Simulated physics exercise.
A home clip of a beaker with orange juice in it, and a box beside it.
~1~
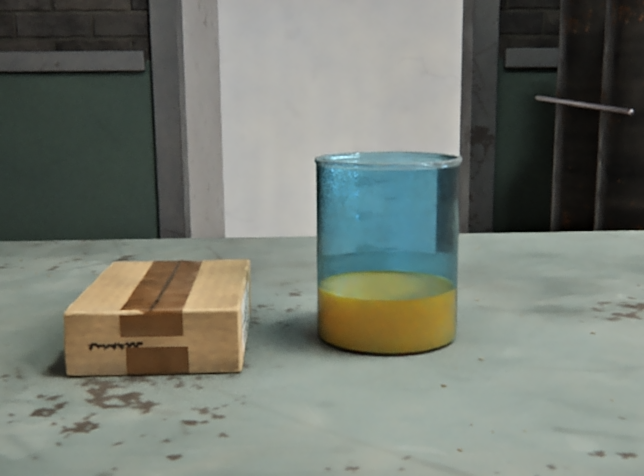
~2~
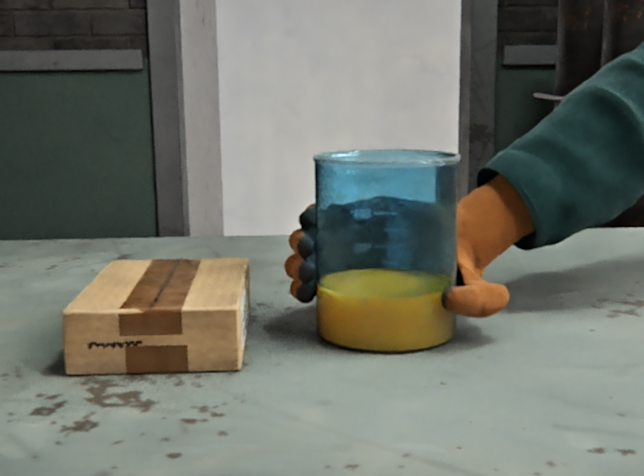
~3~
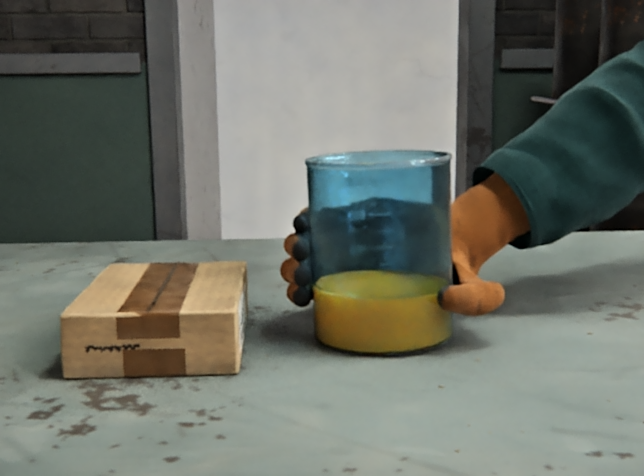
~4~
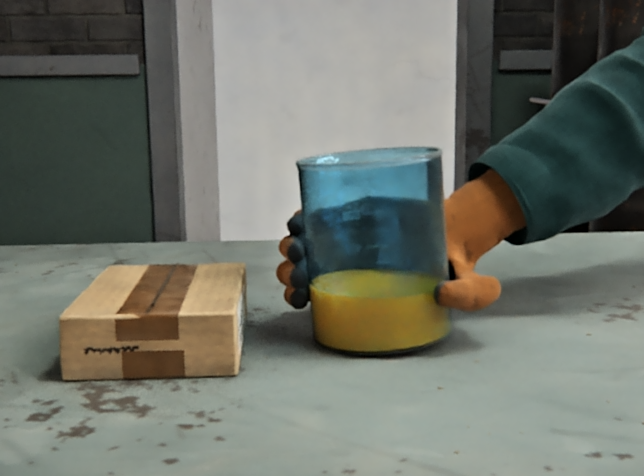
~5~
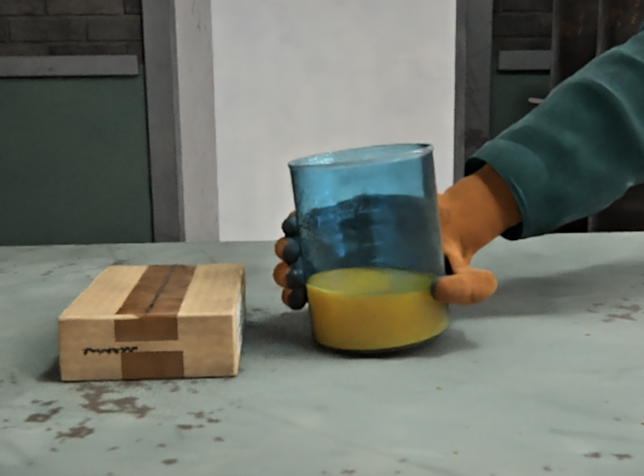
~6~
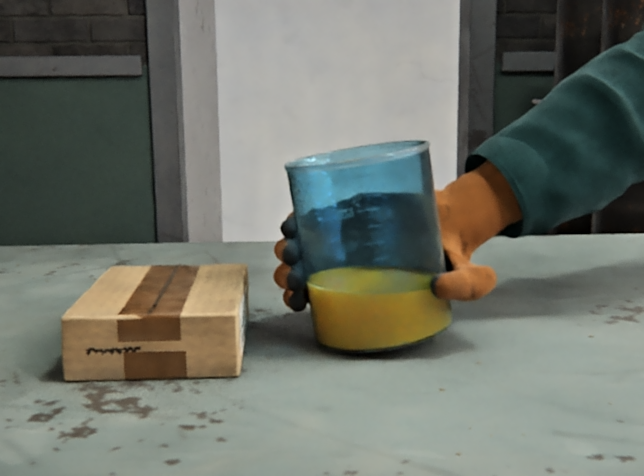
On a worn, grey-green tabletop seen from the front and slightly above, with green panels and a pale wall behind, a clear blue beaker holding a shallow layer of orange-yellow juice stands right of a light wooden-looking box with a brown strip. A gloved orange-and-dark hand in a green sleeve enters from the right and grips the beaker. The hand gradually tilts it a little leftward, while the view shifts very slightly.
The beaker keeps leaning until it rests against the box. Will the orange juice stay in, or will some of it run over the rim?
The orange juice stays in.
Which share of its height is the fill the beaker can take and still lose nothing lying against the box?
Fill limit: Approx. 55 in a hundred.
Soon after, the beaker leans by about 25°; nothing has left it.
Later, the beaker leans by about 45°; nothing has left it.
In the end, the beaker leans by about 50°, against the box; nothing has left it.
